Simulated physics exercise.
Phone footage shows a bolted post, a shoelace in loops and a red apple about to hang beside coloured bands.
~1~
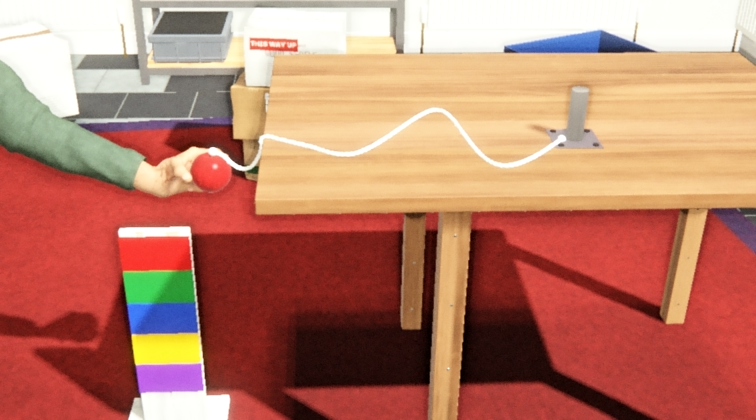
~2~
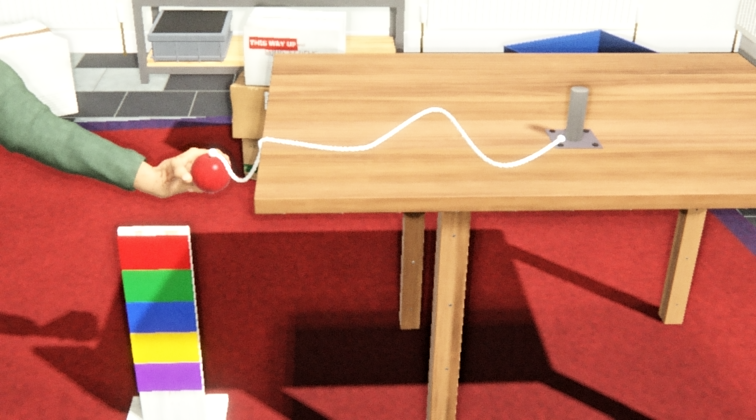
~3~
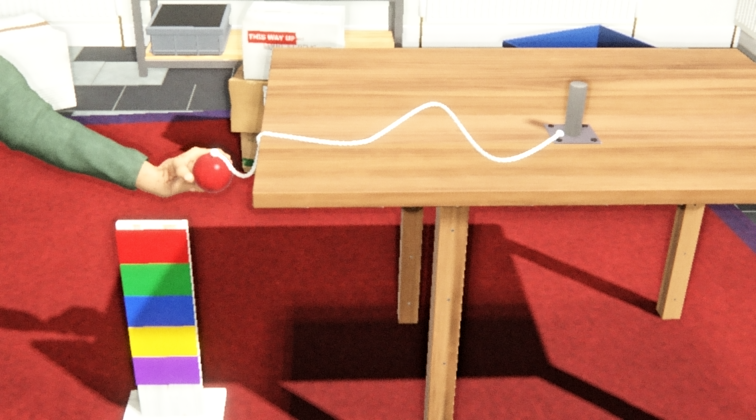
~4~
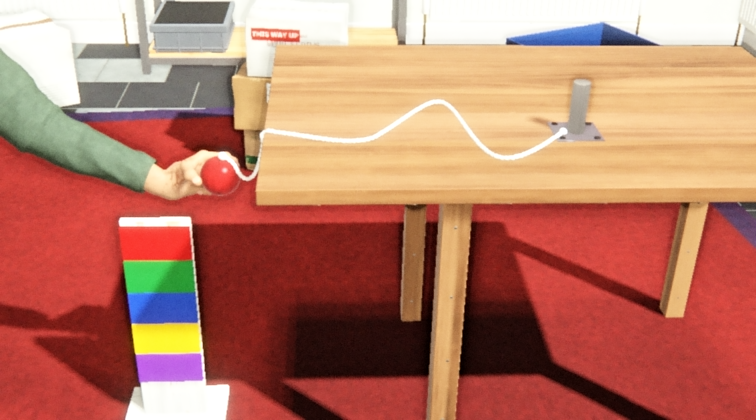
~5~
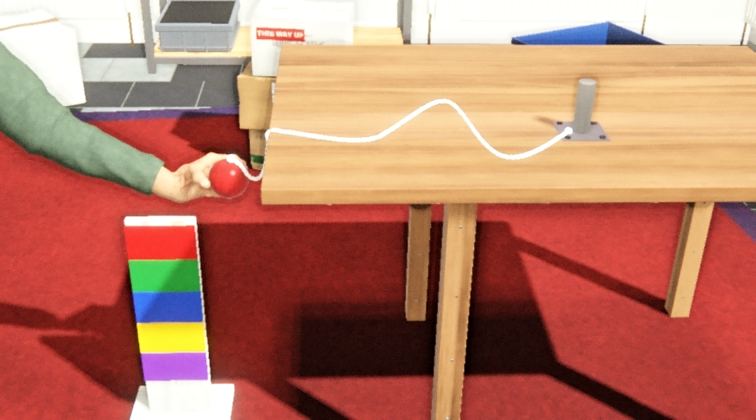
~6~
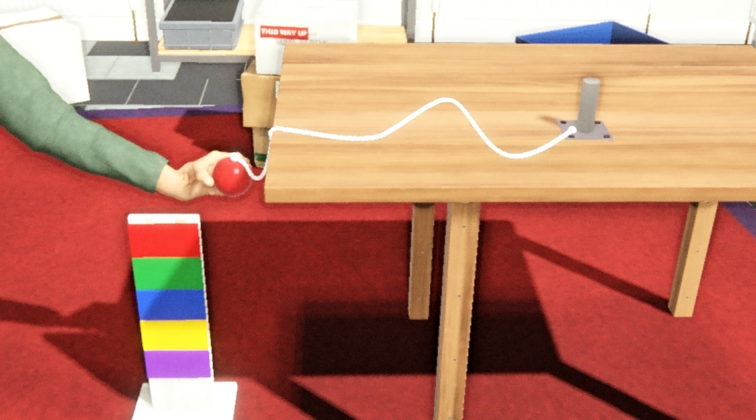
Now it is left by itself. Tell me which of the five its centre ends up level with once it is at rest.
Its centre ends up level with purple.
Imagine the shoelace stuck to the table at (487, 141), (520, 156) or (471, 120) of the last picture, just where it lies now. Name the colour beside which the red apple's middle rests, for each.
Note: Try 1 yellow; try 2 yellow; try 3 blue.
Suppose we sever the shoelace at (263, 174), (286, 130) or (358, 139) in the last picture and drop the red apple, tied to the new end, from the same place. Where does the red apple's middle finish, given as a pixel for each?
Roughly (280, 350), (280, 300), (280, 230).
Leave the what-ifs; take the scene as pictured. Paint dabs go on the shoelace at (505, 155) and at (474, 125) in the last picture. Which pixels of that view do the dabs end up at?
Around (467, 128); the other one around (394, 127).
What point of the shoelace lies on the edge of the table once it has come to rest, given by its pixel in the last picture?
That would be the bit at (419, 112).
Early on, apple near (301, 370); level with purple.
Midway, apple near (277, 375); level with purple.
Finally, apple near (284, 374); level with purple. Its middle rests at the purple band.
